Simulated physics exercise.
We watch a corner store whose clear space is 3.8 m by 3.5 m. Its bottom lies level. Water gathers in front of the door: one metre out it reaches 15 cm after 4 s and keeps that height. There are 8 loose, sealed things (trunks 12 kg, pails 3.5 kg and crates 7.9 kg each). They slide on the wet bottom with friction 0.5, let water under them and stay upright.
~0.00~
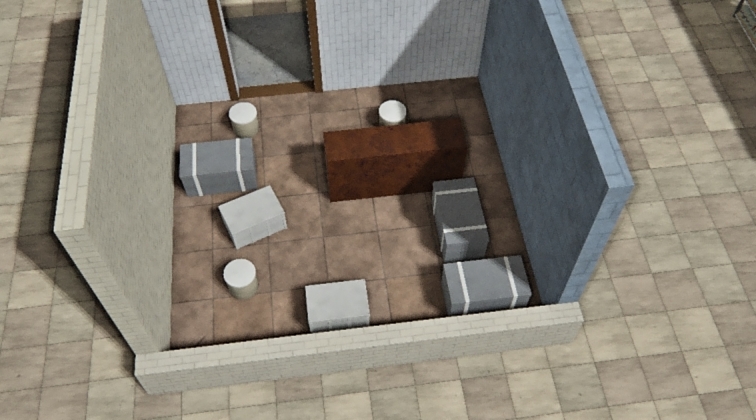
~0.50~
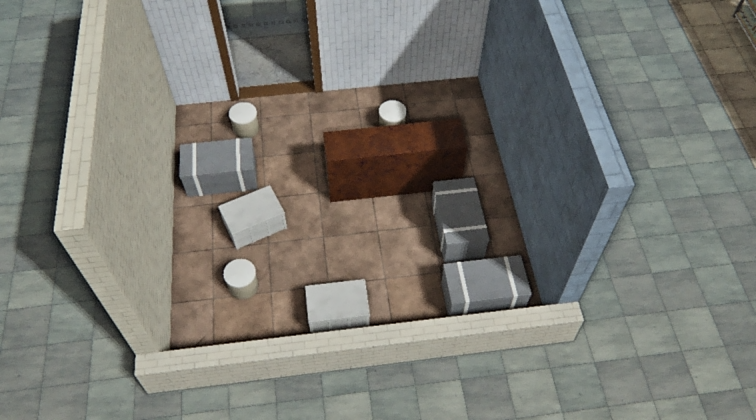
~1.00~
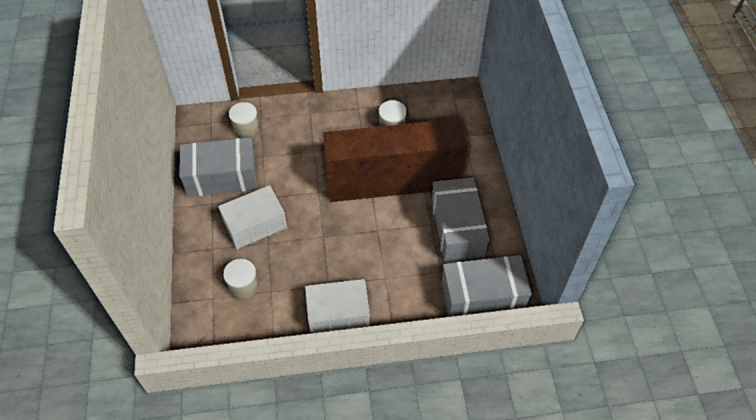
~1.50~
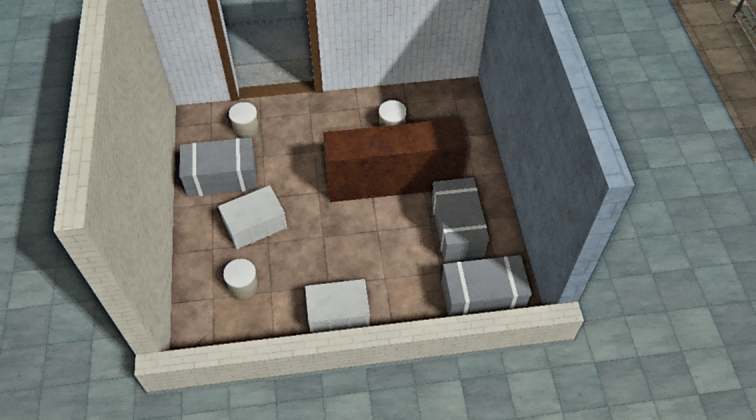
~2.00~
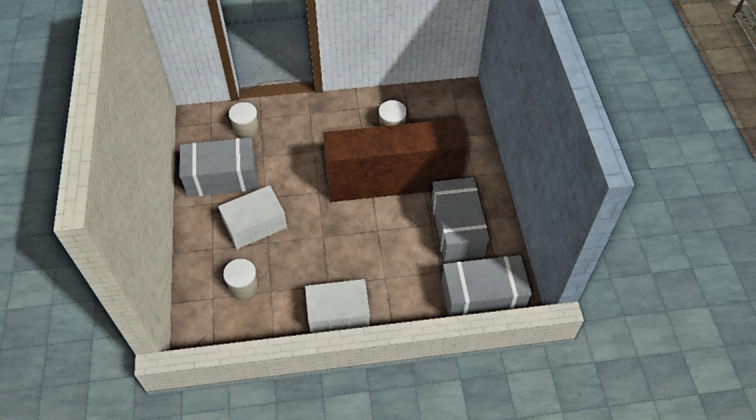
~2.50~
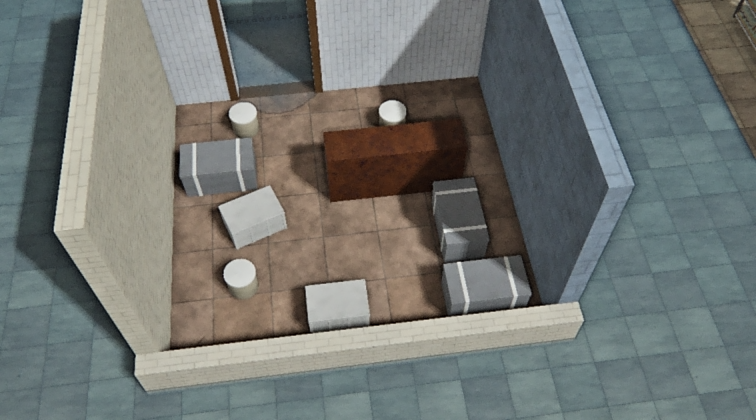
Water spread over the paving around a small walled room, turning the tan tiles blue-green, then just crept in at the doorway at the back, while the boxes and round containers inside stayed still.
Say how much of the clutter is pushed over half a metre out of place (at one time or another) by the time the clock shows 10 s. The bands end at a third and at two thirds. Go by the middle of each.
Share: One to two thirds.
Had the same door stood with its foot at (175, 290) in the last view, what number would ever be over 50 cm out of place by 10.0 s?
Then 3.
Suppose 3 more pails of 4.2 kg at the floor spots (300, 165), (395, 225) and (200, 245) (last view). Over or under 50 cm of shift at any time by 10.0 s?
In turn: Over, less, past it.
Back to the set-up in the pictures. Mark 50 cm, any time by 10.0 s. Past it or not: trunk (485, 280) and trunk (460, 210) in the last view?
In that order: Less, under.
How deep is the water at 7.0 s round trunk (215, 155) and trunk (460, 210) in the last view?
About 5 and 1 cm.
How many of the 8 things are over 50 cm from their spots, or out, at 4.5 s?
By then 0.
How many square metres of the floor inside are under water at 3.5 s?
Some 1.5 m2.
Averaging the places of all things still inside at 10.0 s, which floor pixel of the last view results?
Near (342, 249).
After 3.5 s 0 of 8 are over 50 cm from their spots; 0 afloat.
After 4.5 s 0 of 8 are over 50 cm from their spots; 0 afloat.
After 7.0 s 3 of 8 are over 50 cm from their spots; 1 afloat.
After 10.0 s 5 of 8 are over 50 cm from their spots, and 5 have been at some point; 5 afloat.
